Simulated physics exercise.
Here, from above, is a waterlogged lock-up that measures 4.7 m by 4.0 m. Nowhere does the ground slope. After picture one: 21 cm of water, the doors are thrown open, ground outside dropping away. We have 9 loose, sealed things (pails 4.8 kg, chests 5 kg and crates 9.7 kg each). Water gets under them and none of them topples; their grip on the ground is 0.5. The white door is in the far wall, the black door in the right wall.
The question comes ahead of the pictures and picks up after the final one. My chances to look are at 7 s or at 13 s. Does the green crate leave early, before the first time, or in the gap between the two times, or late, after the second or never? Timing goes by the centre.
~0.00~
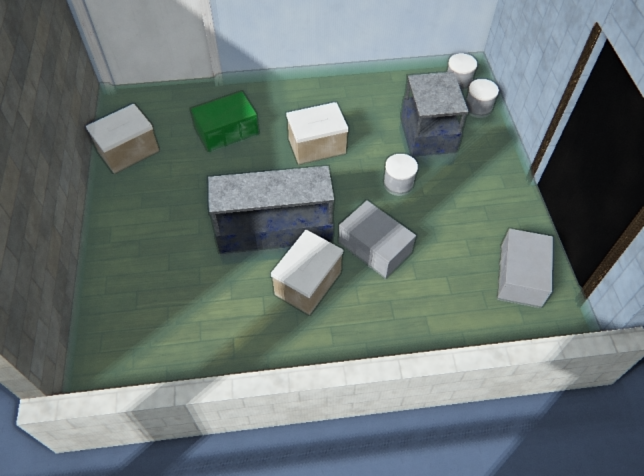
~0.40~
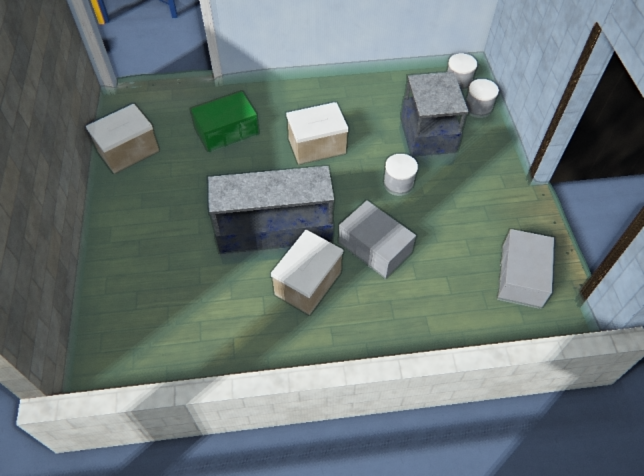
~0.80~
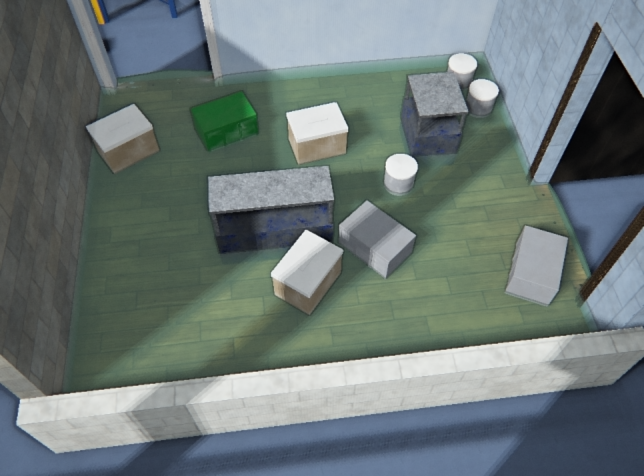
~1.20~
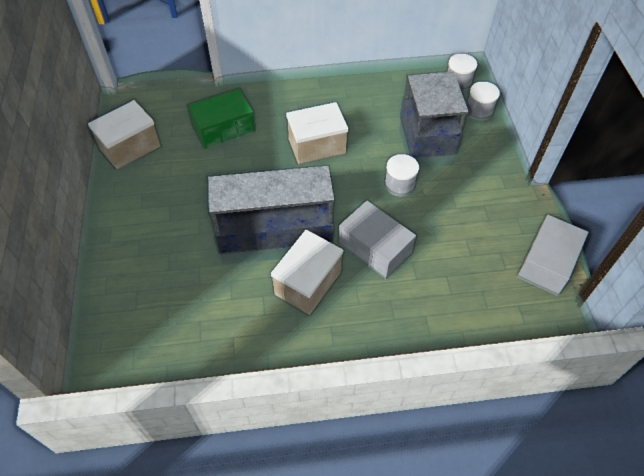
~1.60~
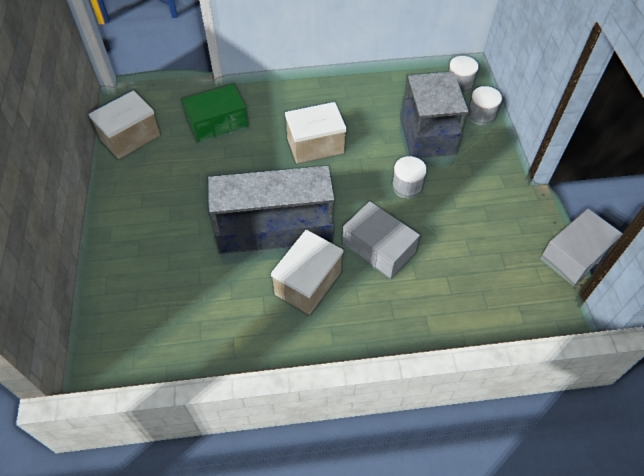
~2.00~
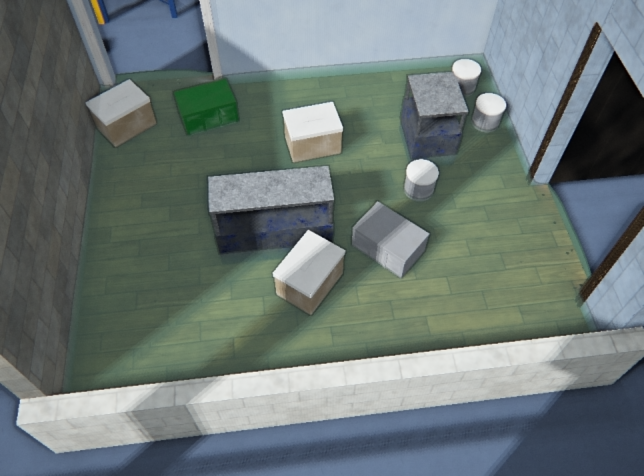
Early.
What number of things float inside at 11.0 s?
By my count, 2.
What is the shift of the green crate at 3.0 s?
Roughly 80 cm.
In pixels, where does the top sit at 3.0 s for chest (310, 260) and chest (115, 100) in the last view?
Roughly (336, 259), then roughly (118, 72).
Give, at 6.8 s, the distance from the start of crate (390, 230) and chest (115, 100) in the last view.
So the first one has shifted 140 cm and the other is gone out.
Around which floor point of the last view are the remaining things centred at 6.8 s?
I'd say about (423, 190) in the last view.
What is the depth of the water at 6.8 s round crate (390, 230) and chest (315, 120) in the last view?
Depth approx. 11 cm / 12 cm.
After 3.0 s the green crate is near (177, 75), 0.9 m from its start, afloat; 1 of 9 are out; 8 afloat.
After 6.8 s the green crate has gone out (at 3.6 s); 5 of 9 are out; 4 afloat.
After 11.0 s the green crate has gone out (at 3.6 s); 7 of 9 are out; 2 afloat.
After 15.0 s the green crate has gone out (at 3.6 s); 8 of 9 are out; 1 afloat.
